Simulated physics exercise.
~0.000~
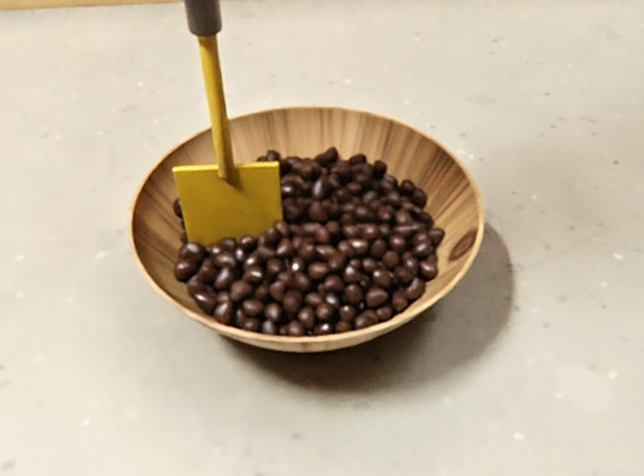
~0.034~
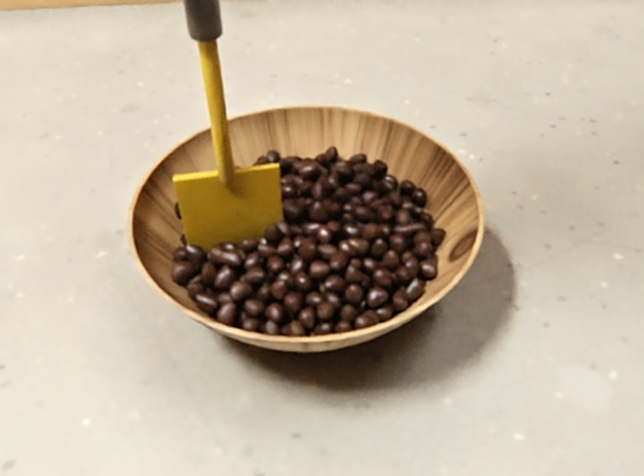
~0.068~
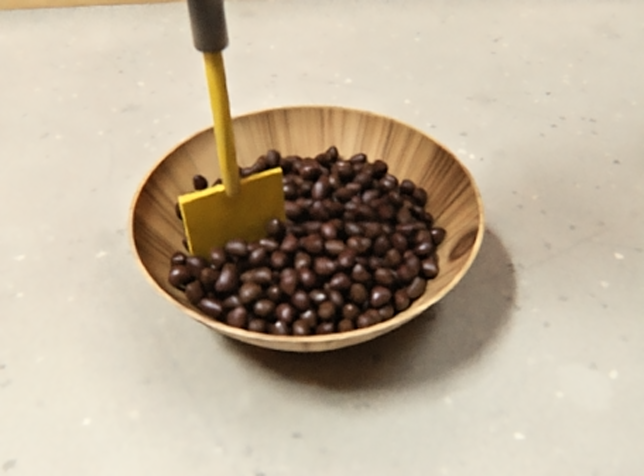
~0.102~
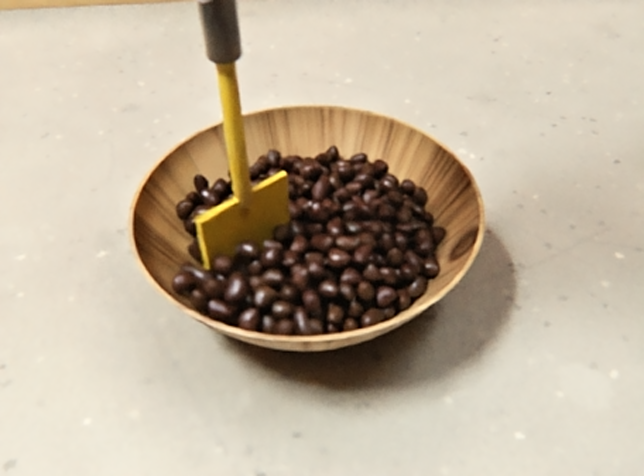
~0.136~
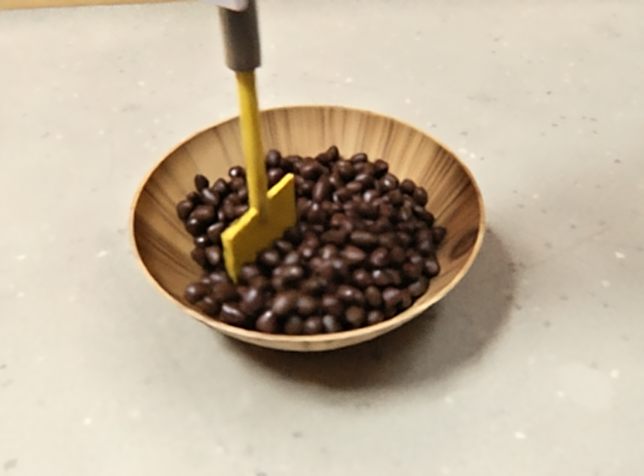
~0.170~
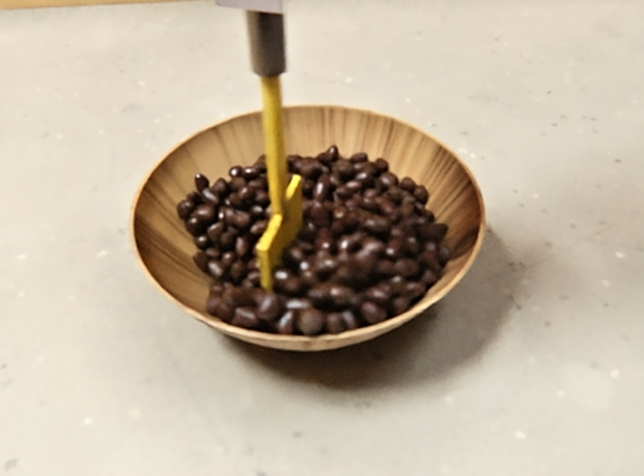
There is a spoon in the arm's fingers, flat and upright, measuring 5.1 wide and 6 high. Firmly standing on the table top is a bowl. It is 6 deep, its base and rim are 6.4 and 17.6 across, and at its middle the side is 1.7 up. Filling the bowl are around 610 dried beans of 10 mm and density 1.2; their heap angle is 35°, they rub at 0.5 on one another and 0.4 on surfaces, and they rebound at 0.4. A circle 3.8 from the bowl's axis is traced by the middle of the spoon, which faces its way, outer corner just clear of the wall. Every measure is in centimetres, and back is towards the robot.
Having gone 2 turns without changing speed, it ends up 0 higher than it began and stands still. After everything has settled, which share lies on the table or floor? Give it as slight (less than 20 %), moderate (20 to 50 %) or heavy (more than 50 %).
It is moderate.
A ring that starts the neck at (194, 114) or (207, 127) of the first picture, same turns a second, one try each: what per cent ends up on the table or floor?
Roughly 25 and 40 per cent.
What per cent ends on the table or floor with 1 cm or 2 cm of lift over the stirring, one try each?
It comes to about 25 per cent and about 20 per cent.
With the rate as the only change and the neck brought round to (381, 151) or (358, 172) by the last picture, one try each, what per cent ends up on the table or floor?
Roughly 65 per cent on the first try and 60 per cent on the second.
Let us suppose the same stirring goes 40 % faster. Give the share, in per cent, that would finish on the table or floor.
In that case, close to 50 in a hundred.
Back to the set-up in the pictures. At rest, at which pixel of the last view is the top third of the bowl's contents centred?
The centre is near pixel (235, 272).
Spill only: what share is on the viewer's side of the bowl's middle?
Around 50 percent of the pieces.
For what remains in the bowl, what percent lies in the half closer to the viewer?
About 65 %.
After 0.72 s, 326° round, highest piece 9 above the table; 493 in the bowl, 93 on the table or floor, 20 in flight or on the tool.
After 1.26 s, 223° round, highest piece 8 above the table; 397 in the bowl, 204 on the table or floor, 5 in flight or on the tool.
After 1.74 s, 0° round, highest piece 7 above the table; 365 in the bowl, 241 on the table or floor.
After 2.44 s, 0° round, highest piece 7 above the table; 365 in the bowl, 241 on the table or floor.
In the end, 365 in the bowl, 241 on the table or floor. That is 40 % on the table or floor.
